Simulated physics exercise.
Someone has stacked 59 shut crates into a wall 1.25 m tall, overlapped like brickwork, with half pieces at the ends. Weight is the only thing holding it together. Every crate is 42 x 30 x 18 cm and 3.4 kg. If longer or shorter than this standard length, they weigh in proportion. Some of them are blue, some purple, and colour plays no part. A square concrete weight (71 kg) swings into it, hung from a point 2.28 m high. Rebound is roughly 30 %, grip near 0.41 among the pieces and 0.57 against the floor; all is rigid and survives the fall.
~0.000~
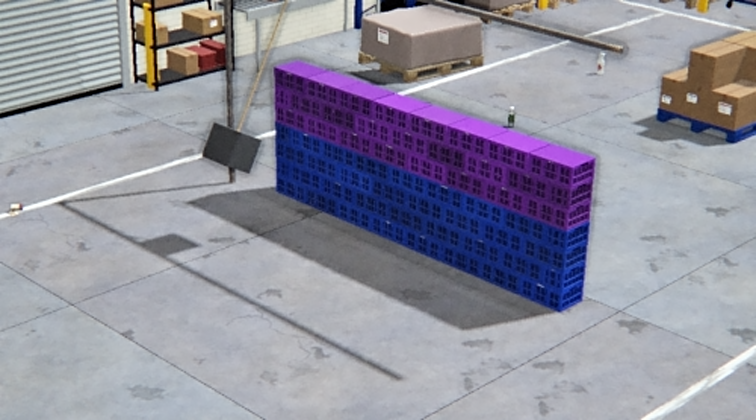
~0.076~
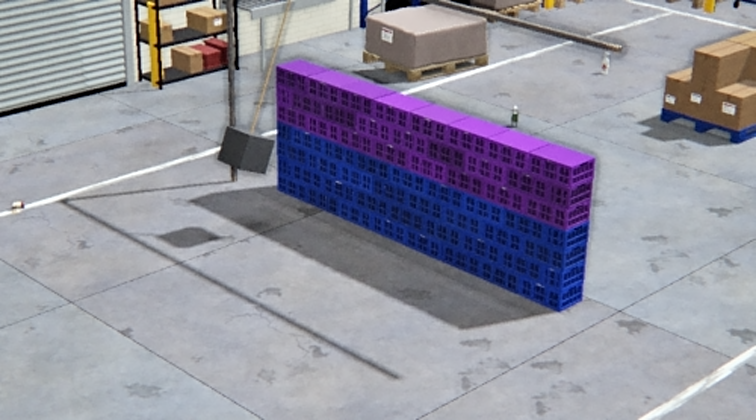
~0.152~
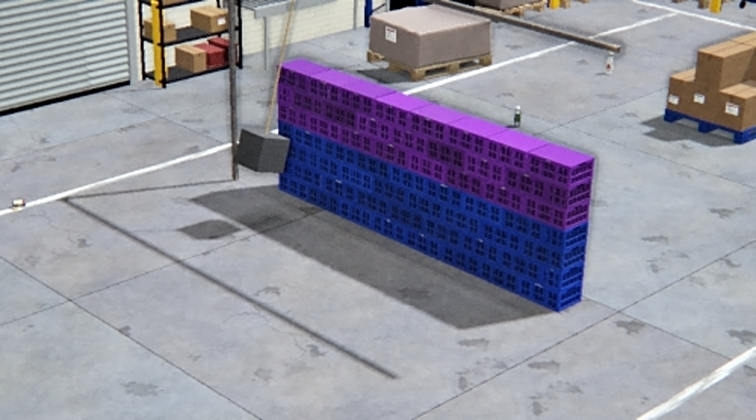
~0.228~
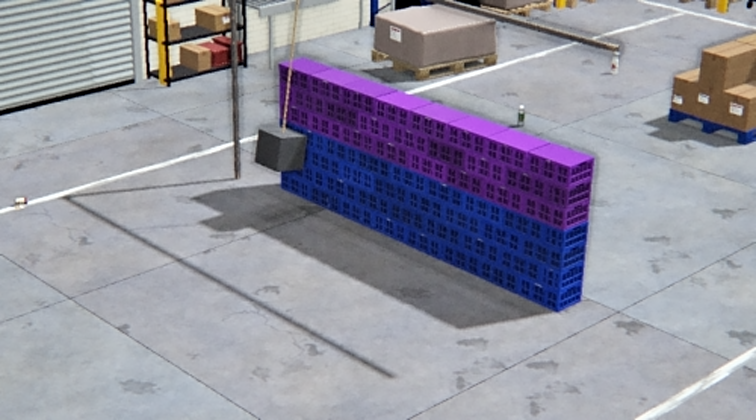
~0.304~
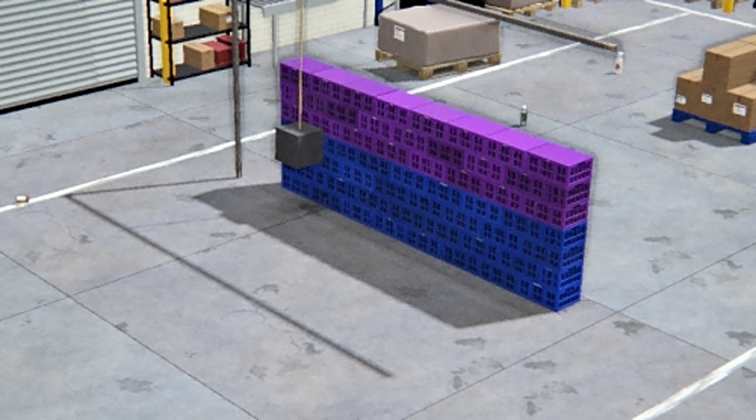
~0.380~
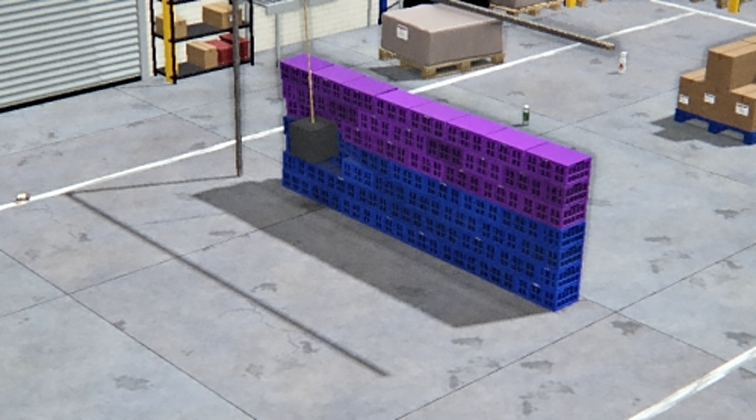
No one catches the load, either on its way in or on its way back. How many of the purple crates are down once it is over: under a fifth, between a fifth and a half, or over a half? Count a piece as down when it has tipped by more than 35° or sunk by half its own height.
Between a fifth and a half.
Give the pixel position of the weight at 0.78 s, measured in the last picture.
Check around pixel (359, 111).
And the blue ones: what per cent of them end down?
Blue: 10%.
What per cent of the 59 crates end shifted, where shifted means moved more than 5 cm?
Shifted fraction is 25 per cent.
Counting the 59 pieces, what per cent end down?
20 per cent.
Around 0.78 s, line 24° past plumb; 4 of the 25 purple crates down (8 of 59 in all colours); top purple crate unmoved.
Around 1.82 s, line 13° before plumb; 6 of the 25 purple crates down (11 of 59 in all colours); top purple crate unmoved.
Finally (4.0 s), line 14° past plumb; 8 of the 25 purple crates down (13 of 59 in all colours); top purple crate unmoved; top blue crate unmoved. That is 32 per cent. Seen by the last camera, middles, top purple crate near (516, 149), top blue crate near (493, 203).
